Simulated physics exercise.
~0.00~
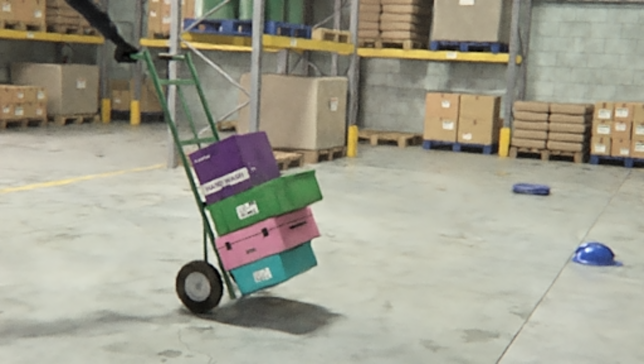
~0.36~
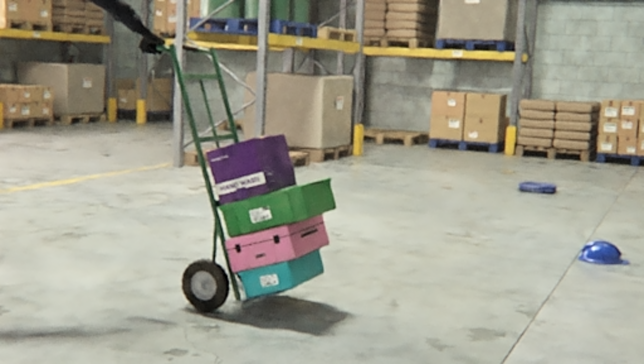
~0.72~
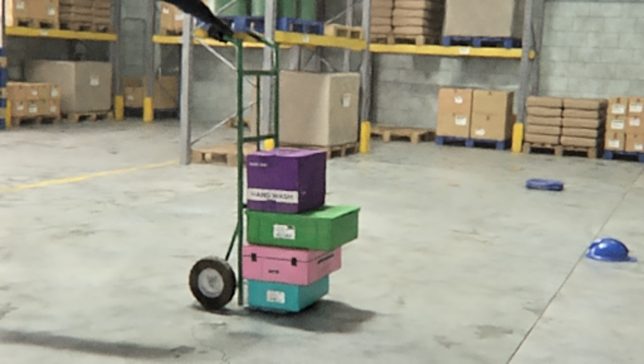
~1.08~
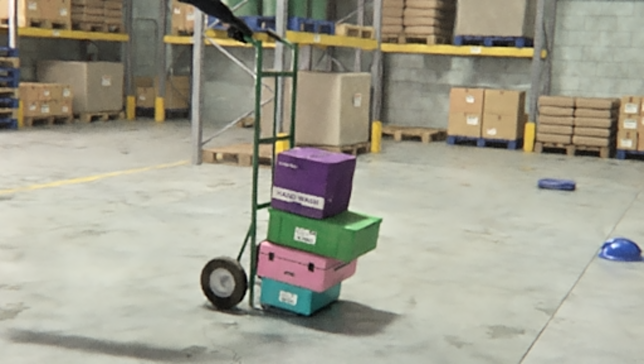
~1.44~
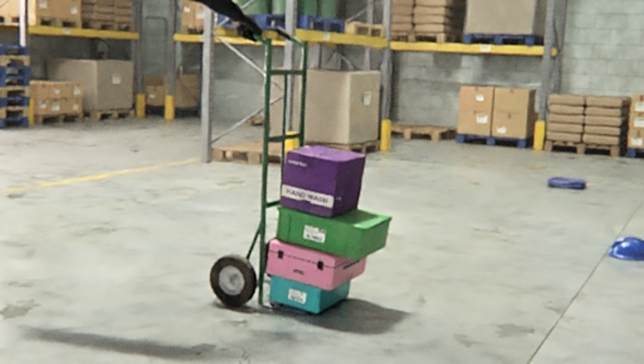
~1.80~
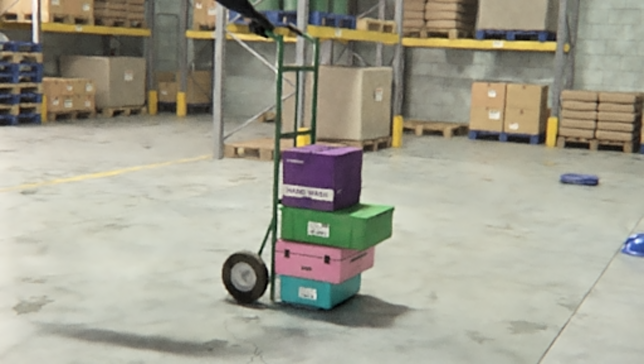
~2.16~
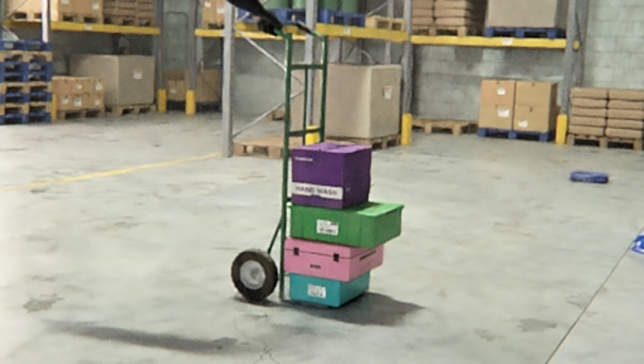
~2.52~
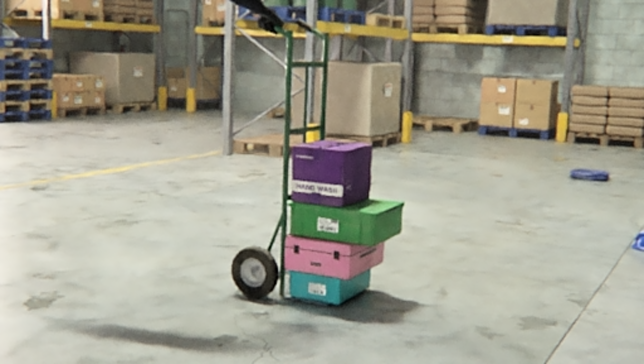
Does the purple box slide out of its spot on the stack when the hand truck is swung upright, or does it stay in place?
The purple box stays in place. It tips slightly with the rest of the stack, then settles back on top of the green tote.
